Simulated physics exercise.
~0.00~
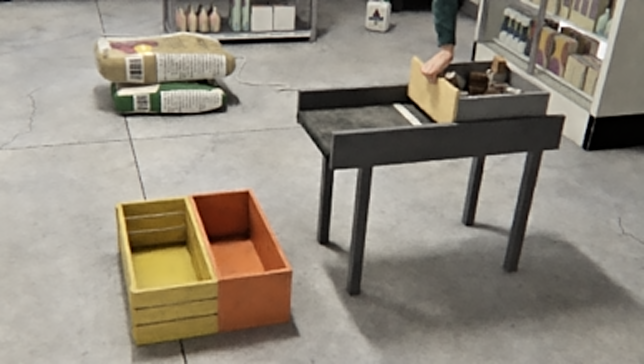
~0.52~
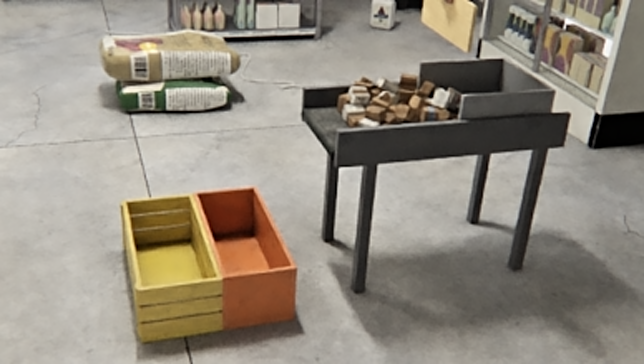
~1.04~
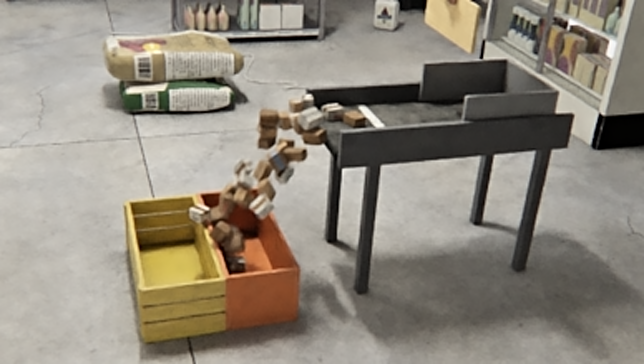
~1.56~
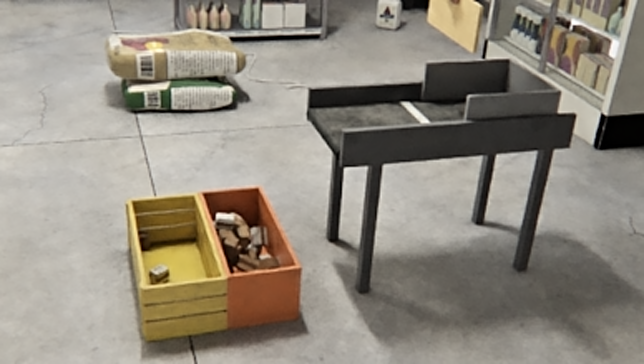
A pile of small brown and white parcels slid left along a grey belt once its gate was lifted, then tumbled off the end in a stream, most landing in the orange tote and a few ending up in the yellow bin beside it.
